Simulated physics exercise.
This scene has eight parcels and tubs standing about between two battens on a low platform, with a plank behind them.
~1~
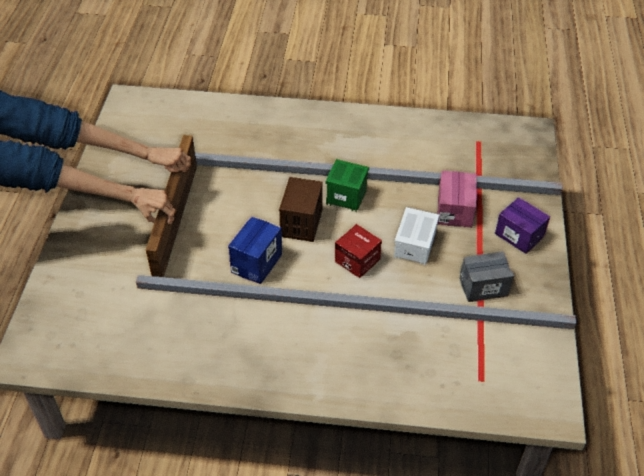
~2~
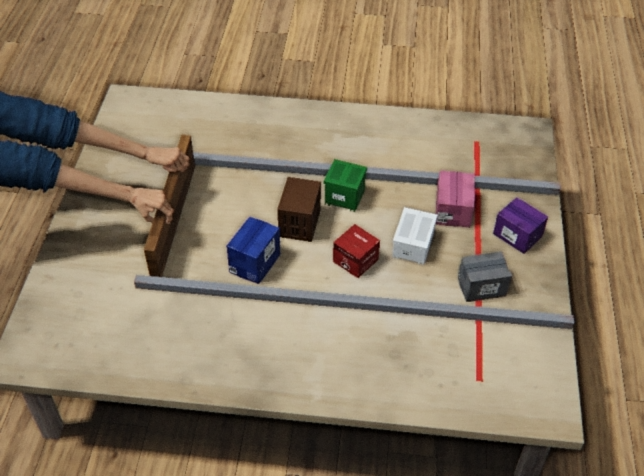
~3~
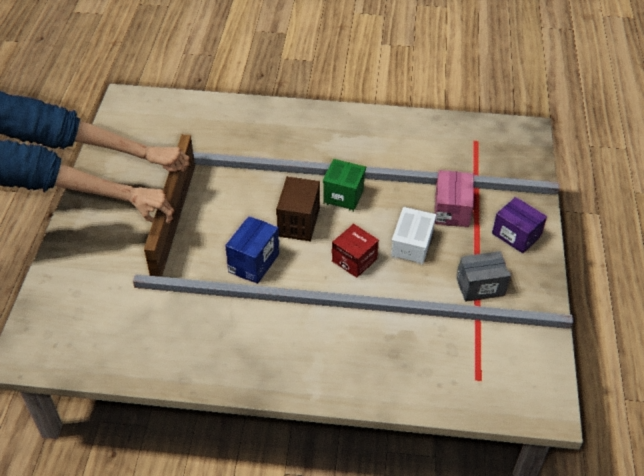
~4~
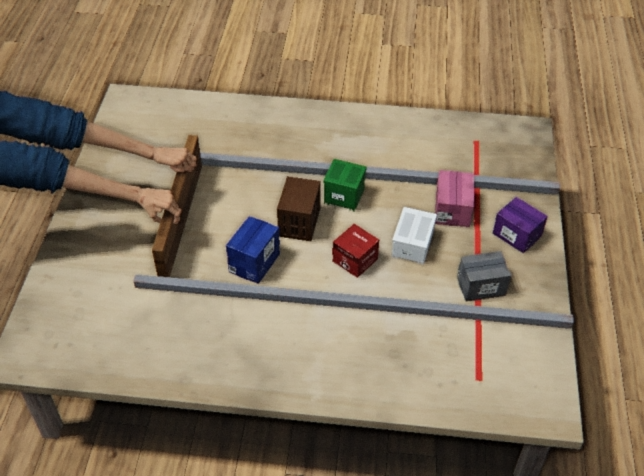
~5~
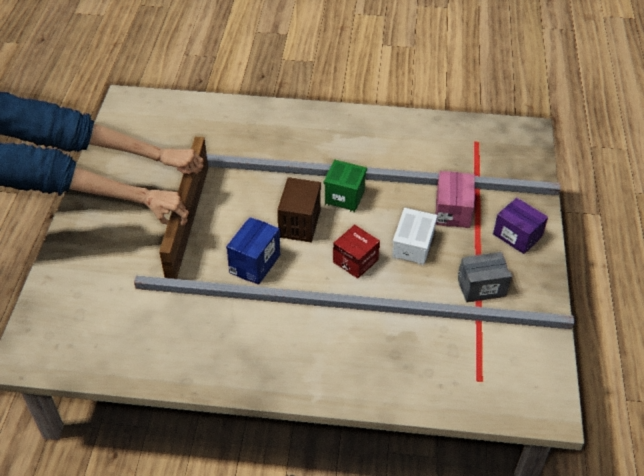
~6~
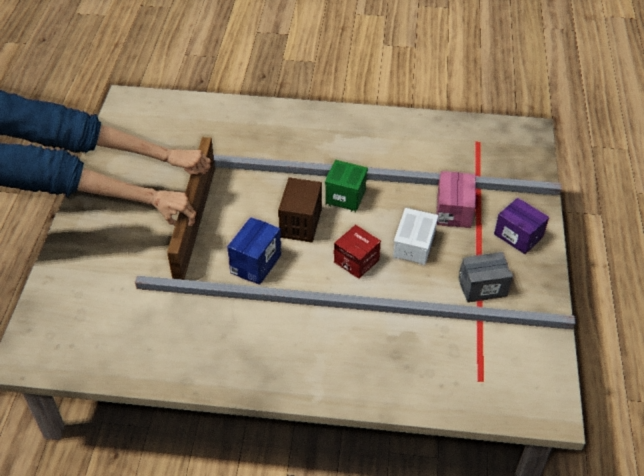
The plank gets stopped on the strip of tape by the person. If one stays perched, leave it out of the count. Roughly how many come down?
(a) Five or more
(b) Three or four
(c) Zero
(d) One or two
Answer: D.
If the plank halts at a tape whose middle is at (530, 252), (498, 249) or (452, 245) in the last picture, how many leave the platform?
5, 2, 0.
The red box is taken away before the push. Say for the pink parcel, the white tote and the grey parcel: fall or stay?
Outcome: The pink parcel holds its spot, the white tote holds its spot, the grey parcel holds its spot.
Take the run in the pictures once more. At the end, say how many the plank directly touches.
I count 3 of them.
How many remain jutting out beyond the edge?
The count is 0.
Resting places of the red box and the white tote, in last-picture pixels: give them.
First (534, 274), then (533, 244).
A little later, none off yet; purple parcel at rest near (521, 226); grey parcel at rest near (485, 277); pink parcel at rest near (456, 199).
Next, none off yet; purple parcel at rest near (521, 226); grey parcel shifted about its own width near (517, 283); pink parcel shifted a little near (481, 201).
When it is over, the number that fall off is one or two; down, grey parcel and purple parcel.
